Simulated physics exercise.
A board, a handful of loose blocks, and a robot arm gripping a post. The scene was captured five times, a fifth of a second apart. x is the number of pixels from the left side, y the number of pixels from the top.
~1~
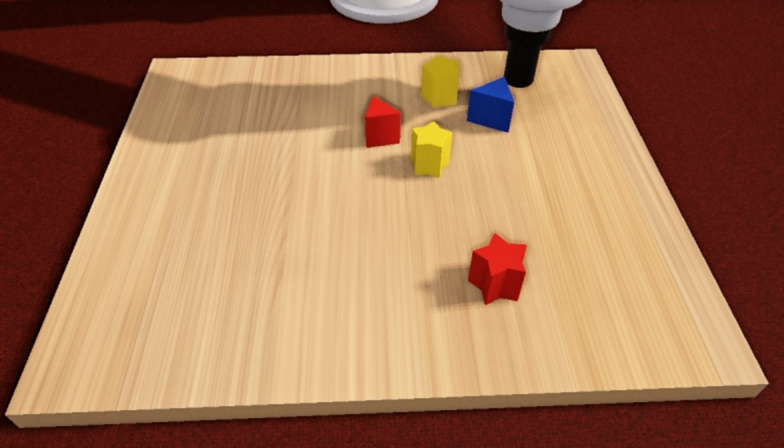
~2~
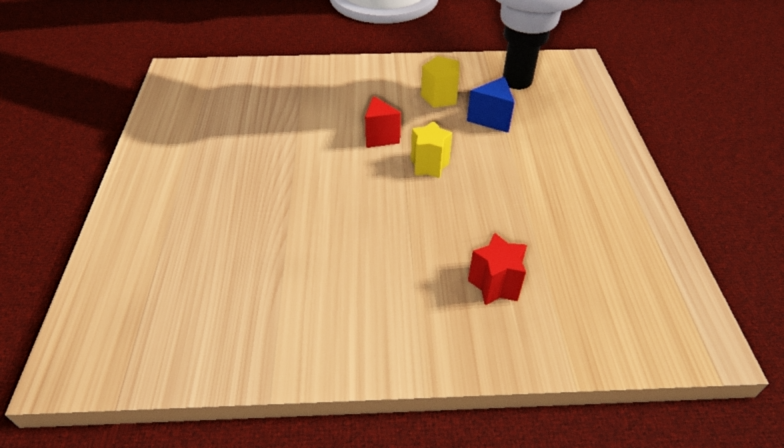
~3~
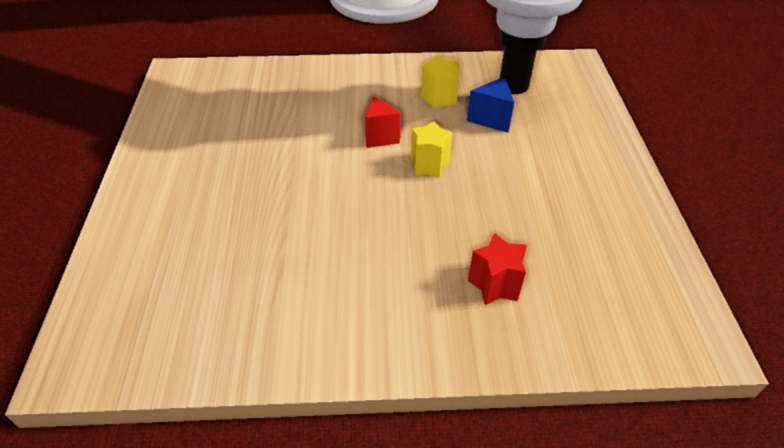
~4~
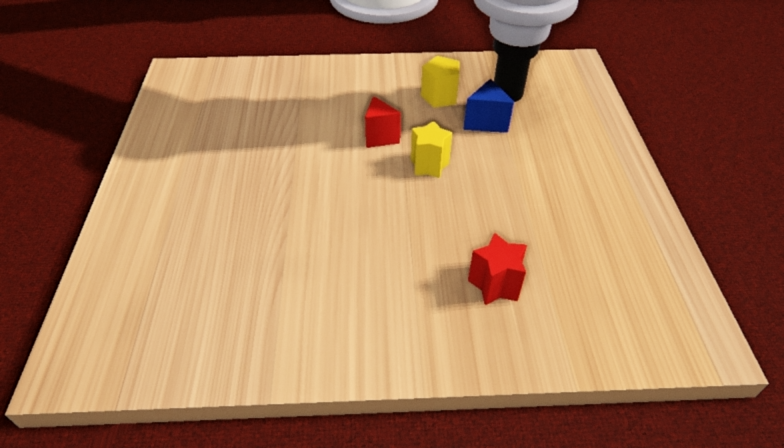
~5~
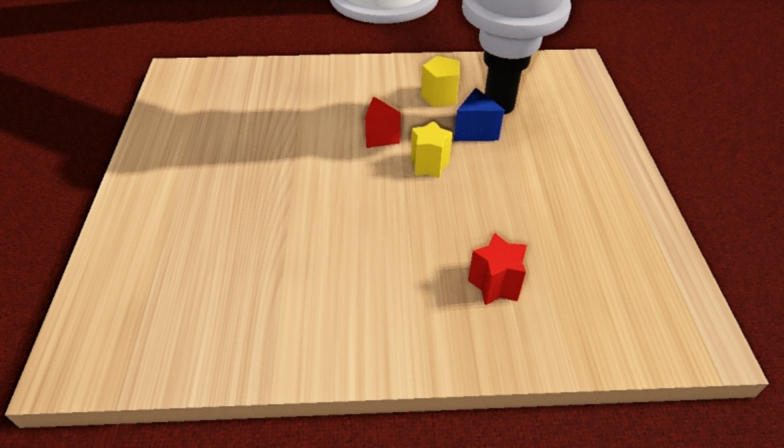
Robot arm with a black post nudging a blue triangular block slightly down and left on a wooden board among other blocks.
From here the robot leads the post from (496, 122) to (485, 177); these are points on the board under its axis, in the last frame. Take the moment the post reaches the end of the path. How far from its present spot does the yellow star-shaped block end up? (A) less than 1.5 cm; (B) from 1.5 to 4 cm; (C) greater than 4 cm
That would be A.
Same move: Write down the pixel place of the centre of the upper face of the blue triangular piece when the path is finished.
The middle of the upper face of the blue triangular piece will lie at about (463, 117) in the picture.
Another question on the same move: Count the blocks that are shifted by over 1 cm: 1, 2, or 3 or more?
It shifts a single block.
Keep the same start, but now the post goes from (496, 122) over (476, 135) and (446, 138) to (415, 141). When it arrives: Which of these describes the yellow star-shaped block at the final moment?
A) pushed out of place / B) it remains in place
That would be A.
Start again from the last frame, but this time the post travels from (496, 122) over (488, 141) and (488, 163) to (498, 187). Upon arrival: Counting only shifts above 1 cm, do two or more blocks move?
No.
What follows on the original path. Halfway along, post at (493, 134); blue triangular piece at (464, 115), turned 35° clockwise.
At the end, post at (488, 162); yellow star-shaped block unmoved; blue triangular piece at (463, 117), turned 45° clockwise.
